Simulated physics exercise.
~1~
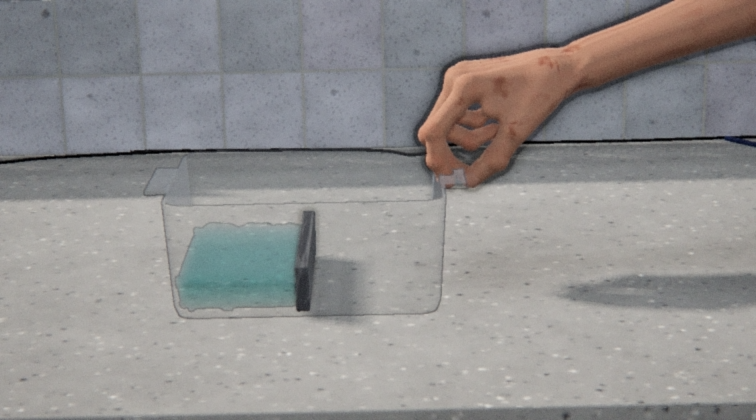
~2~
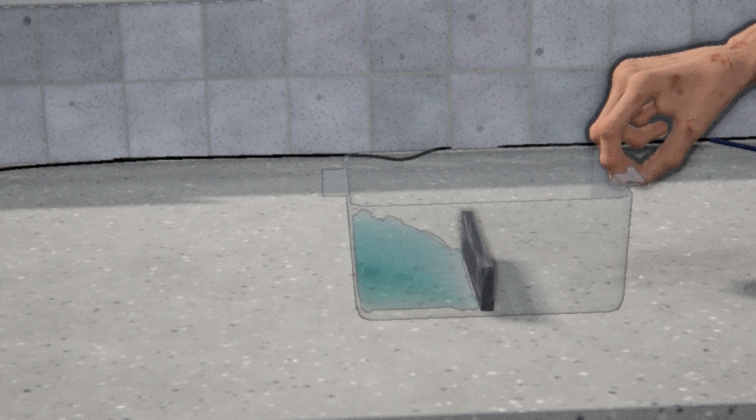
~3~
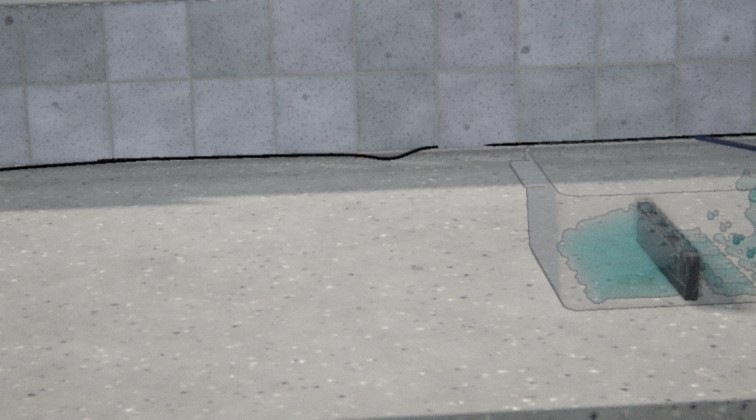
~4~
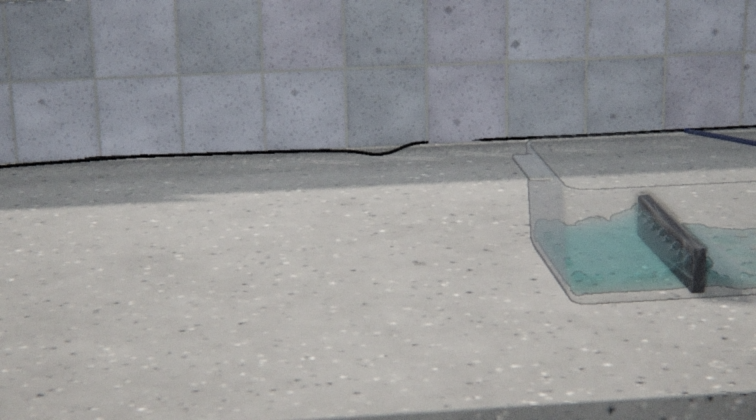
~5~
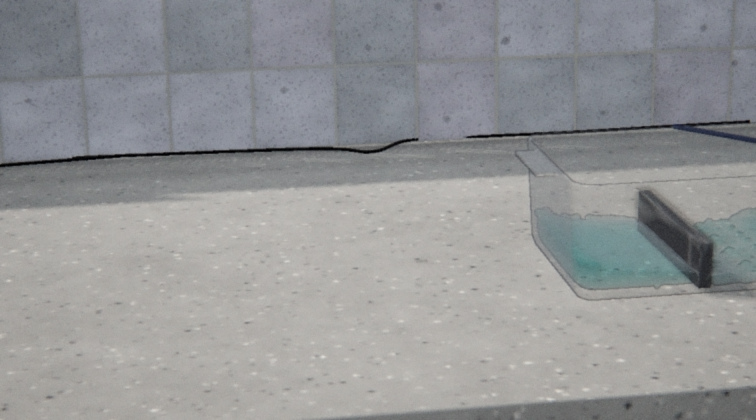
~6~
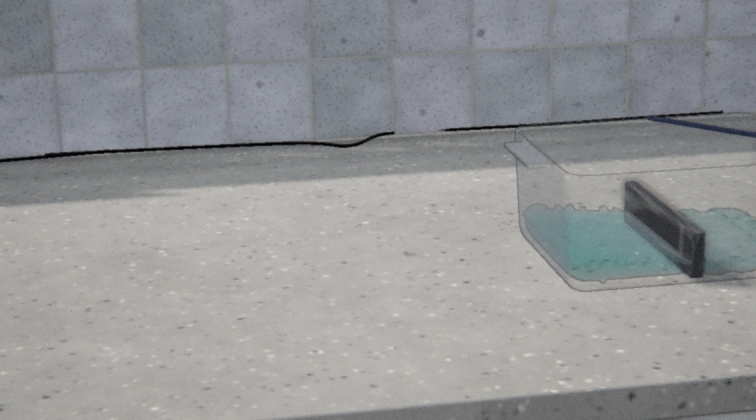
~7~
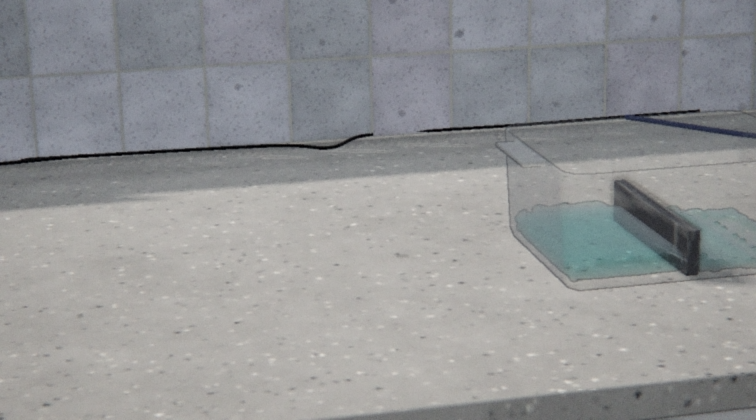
In this clip, a hand pulls a clear tub to the right across a speckled worktop, and the teal water held left of its low dark divider surges and splashes over. The tub stops partly out of view, and the water settles on both sides.
